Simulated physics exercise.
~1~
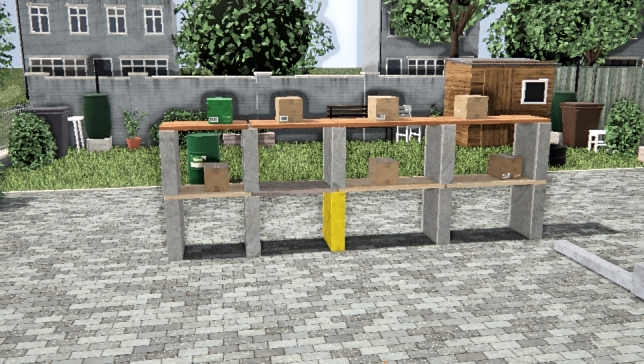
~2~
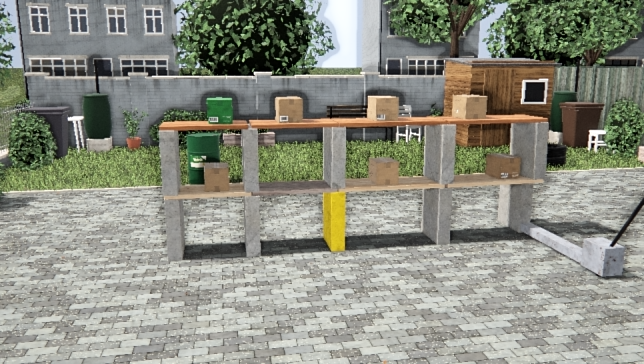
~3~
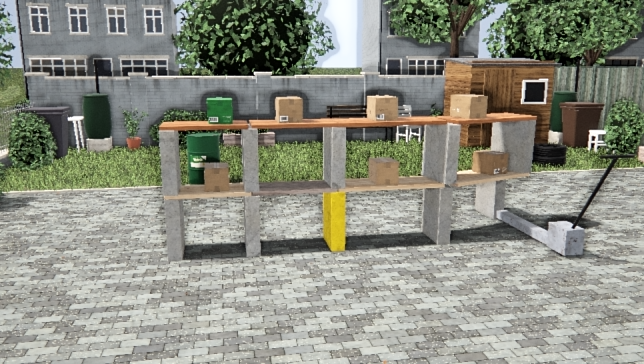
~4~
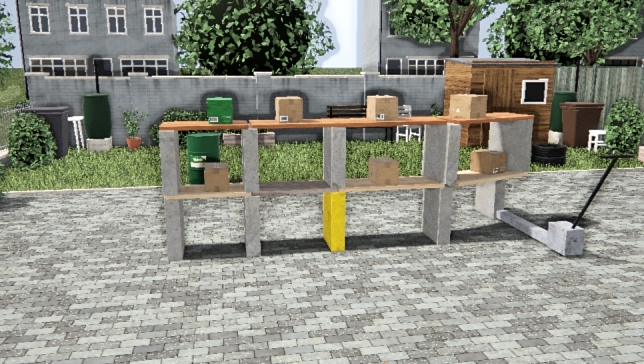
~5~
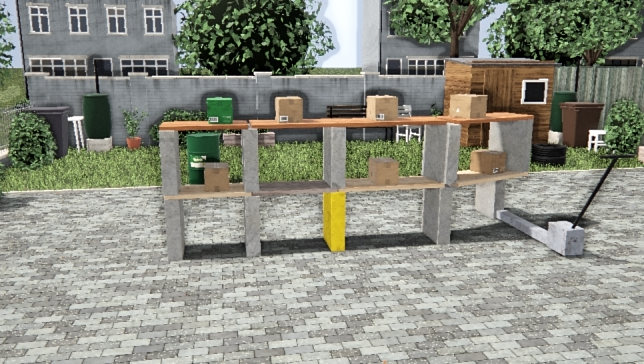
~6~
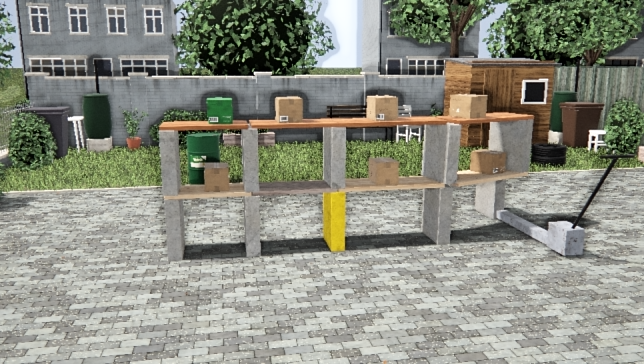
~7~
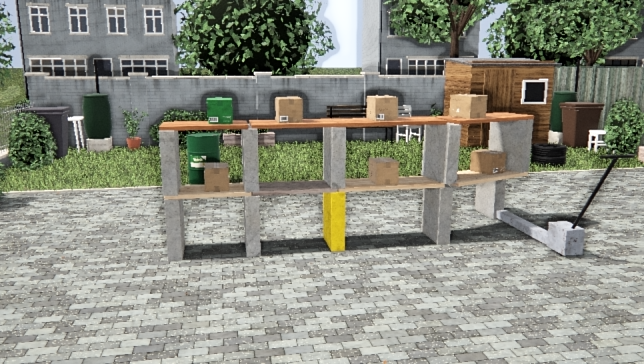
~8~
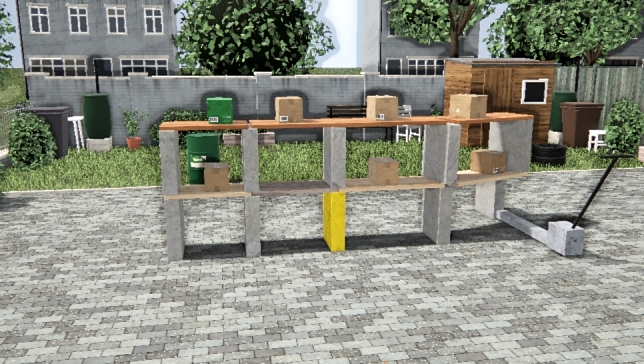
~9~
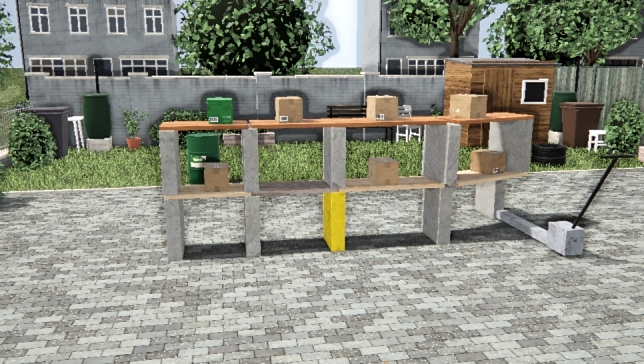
A jack slides in from the right, nudges the end upright back, and the shelves stay standing.
